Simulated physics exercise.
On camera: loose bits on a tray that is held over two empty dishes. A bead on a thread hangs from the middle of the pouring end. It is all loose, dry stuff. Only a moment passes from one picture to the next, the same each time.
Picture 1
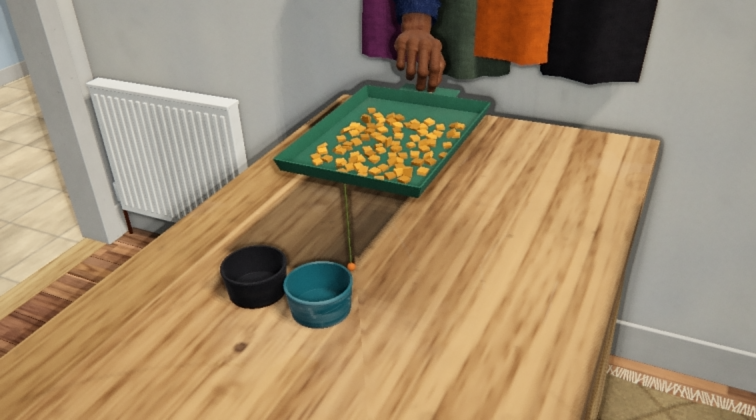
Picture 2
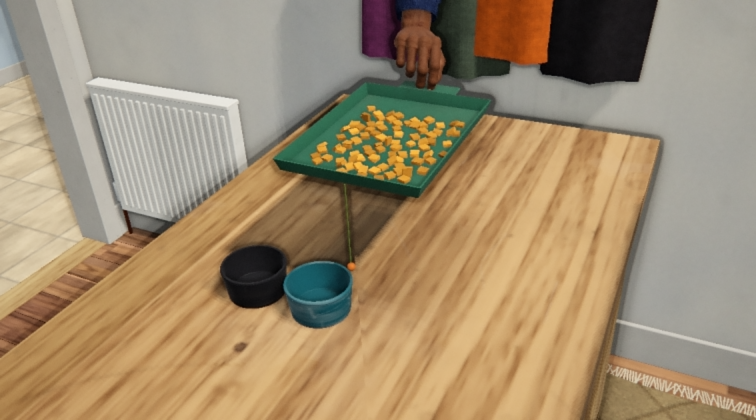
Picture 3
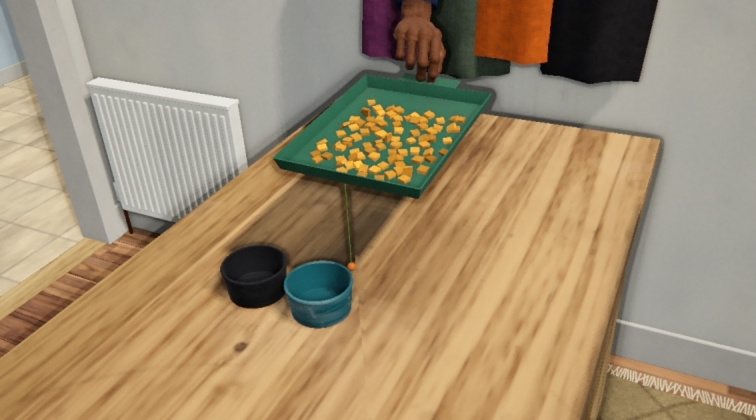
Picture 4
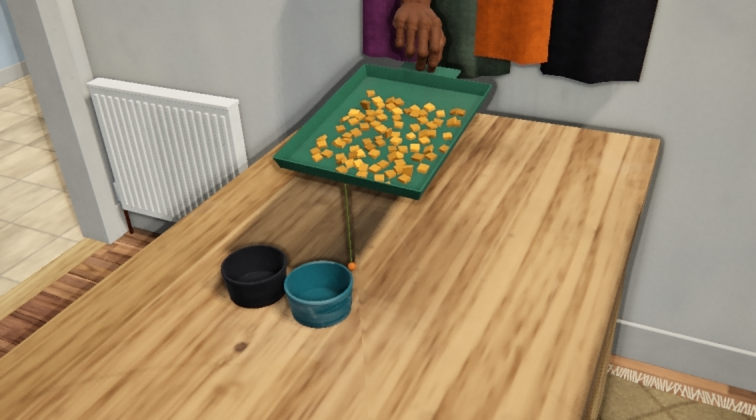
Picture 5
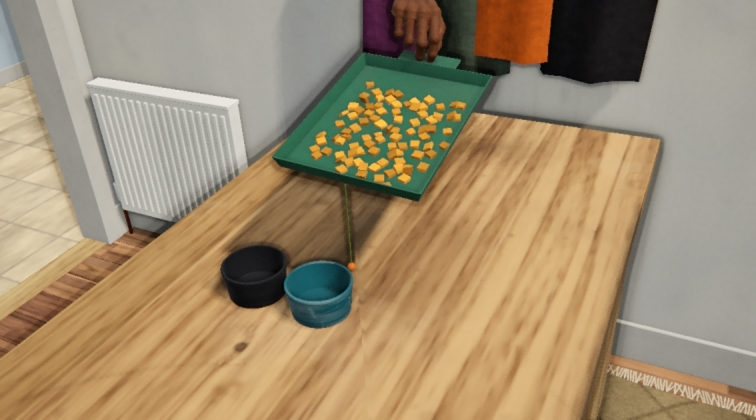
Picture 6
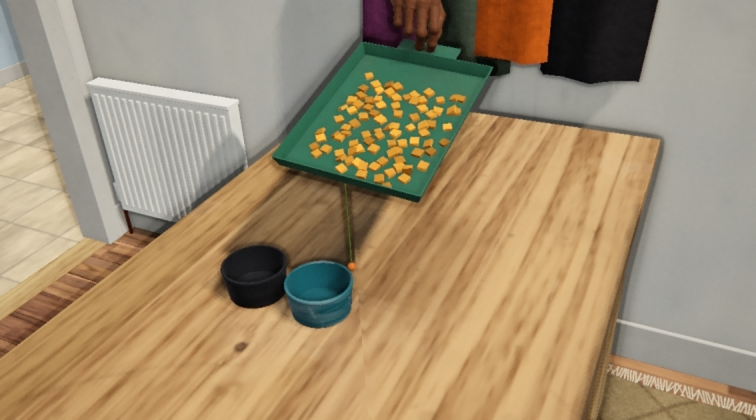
A dark-skinned hand in a blue sleeve holds the far end of a green tray of small golden crackers above a pale wooden table, seen from above at an angle in a room with a white radiator and hanging cloths. Below the tray's near end, a thread with an orange bead hangs beside a black dish and a teal dish, both empty. The hand steadily raises the far end, tilting the tray toward its near right corner, while the dishes and camera stay still.
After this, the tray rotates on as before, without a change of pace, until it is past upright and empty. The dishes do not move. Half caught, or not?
In the dishes lies under half of it.
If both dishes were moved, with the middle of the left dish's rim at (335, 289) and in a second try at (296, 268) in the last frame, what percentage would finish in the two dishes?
About 80 and 20 per cent.
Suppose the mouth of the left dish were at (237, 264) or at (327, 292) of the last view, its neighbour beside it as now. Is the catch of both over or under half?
One: Under half. Two: More than half.
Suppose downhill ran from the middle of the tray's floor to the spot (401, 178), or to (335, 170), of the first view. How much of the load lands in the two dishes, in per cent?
Roughly 0 per cent, and 50 per cent.
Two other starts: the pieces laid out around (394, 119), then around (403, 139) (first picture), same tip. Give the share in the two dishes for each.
Near 0 % and 0 %.
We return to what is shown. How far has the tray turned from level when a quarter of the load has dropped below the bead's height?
At about 105°.
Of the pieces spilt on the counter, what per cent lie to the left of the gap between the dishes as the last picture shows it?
Some 0 per cent.
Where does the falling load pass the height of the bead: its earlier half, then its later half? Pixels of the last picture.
The first part at (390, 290); the rest at (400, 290).
Soon after the last picture, tray tipped steeply; all on the tray.
A little later, tray tipped right over; most on the tray; a small part outside both; a small part in the air.
Later still, tray tipped past a quarter turn; a small part in the right dish; nearly all outside both.
At rest, tray tipped past a quarter turn; a small part in the right dish; none in the left dish; nearly all outside both.
